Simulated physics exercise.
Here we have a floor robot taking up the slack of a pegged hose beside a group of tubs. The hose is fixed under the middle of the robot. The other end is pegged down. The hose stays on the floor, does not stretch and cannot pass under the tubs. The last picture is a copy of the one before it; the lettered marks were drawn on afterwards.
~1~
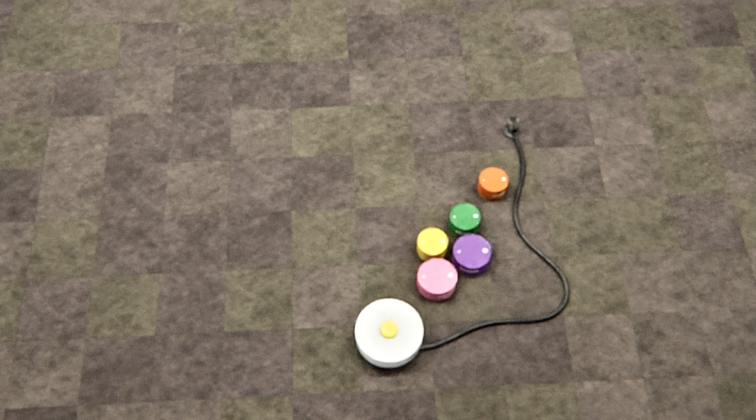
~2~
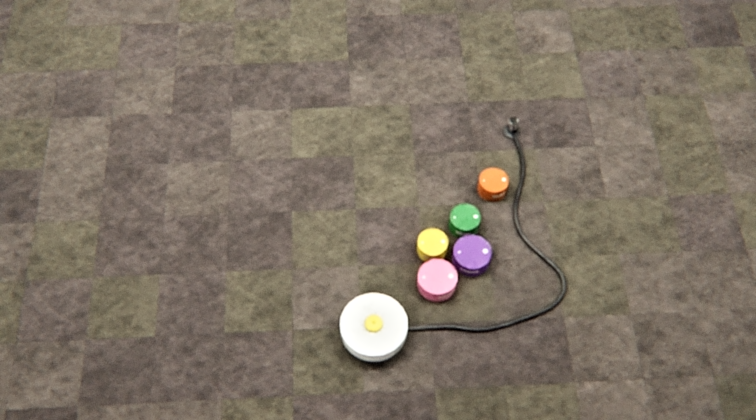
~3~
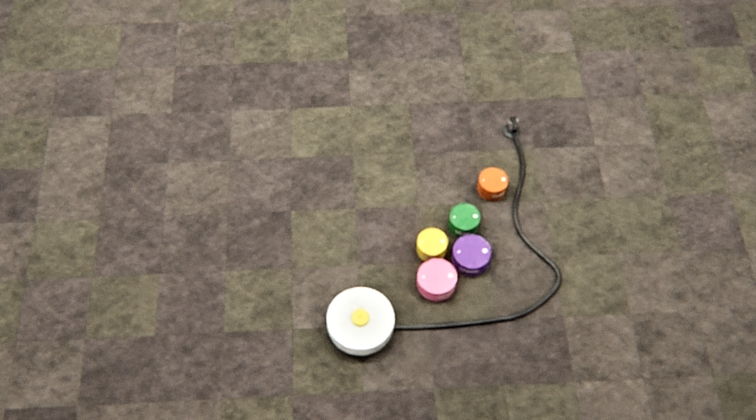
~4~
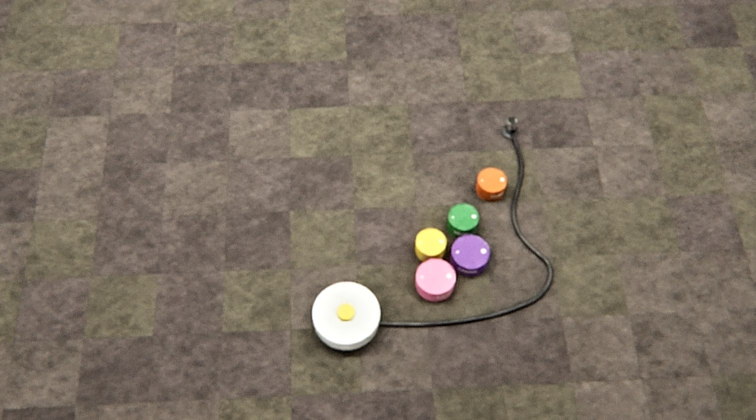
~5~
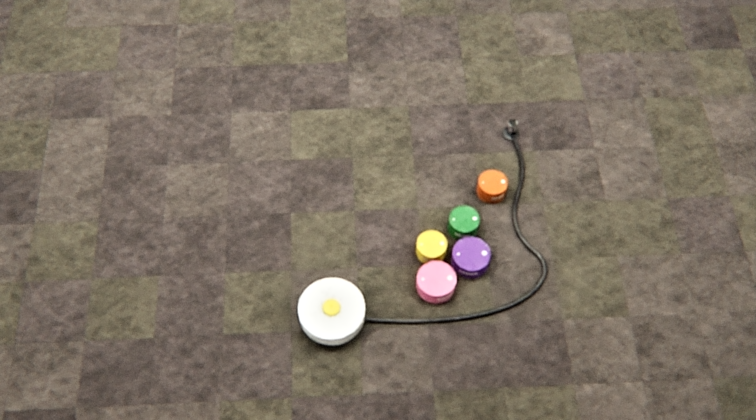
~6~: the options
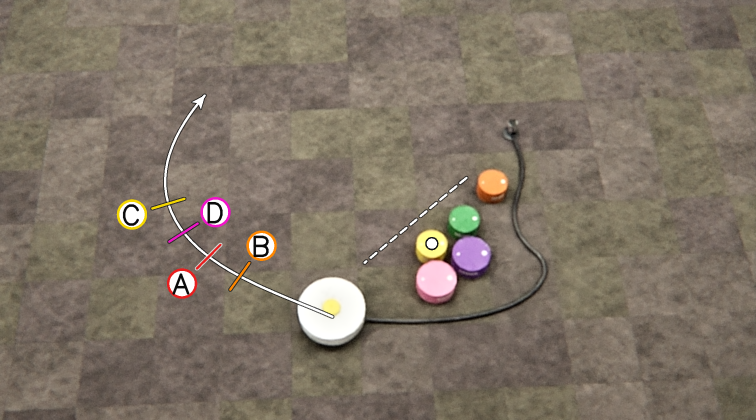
A round white floor robot with a yellow centre sits at the lower middle of a brown and olive checkered carpet, seen from above at a slant. To its right, pink, yellow, purple, green and orange tubs cluster inside the bend of a black hose pegged at the upper right. The robot slides slowly left and slightly upward, drawing the hose's lower bend inward while the tubs stay put.
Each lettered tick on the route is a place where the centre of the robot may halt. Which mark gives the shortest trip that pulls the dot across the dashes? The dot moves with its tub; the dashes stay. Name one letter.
Mark A.
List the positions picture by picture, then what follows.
Purple tub (471, 255); yellow tub (432, 245); green tub (464, 221), in the first frame.
Robot (374, 328); pink tub (437, 280), in the second frame.
Robot (361, 322); peg (512, 126), in the third frame.
Robot (346, 317); yellow tub (431, 246), in the fourth frame.
Robot (332, 312); pink tub (436, 282); orange tub (492, 187); peg (512, 128), in the fifth frame.
On the marked copy, A at (209, 257); B at (240, 276); C at (168, 204); D at (184, 233); the dashed line at (417, 219); the route from (332, 317) via (180, 227) to (205, 96); the white dot at (432, 244).
Taking A. A third of the way, robot (285, 293); yellow tub (431, 248).
Two thirds of the way, robot (241, 272); purple tub (457, 251); yellow tub (426, 237); pink tub (424, 267).
When it is over, robot (207, 251); purple tub (433, 233); yellow tub (407, 214); green tub (458, 213); pink tub (397, 241); orange tub (479, 183); the dot on the yellow tub is over the dashed line.
As for the rest, B leaves the dotted tub short, at (425, 235); C does it too, but is farther than needed; D does it too, but is farther than needed.
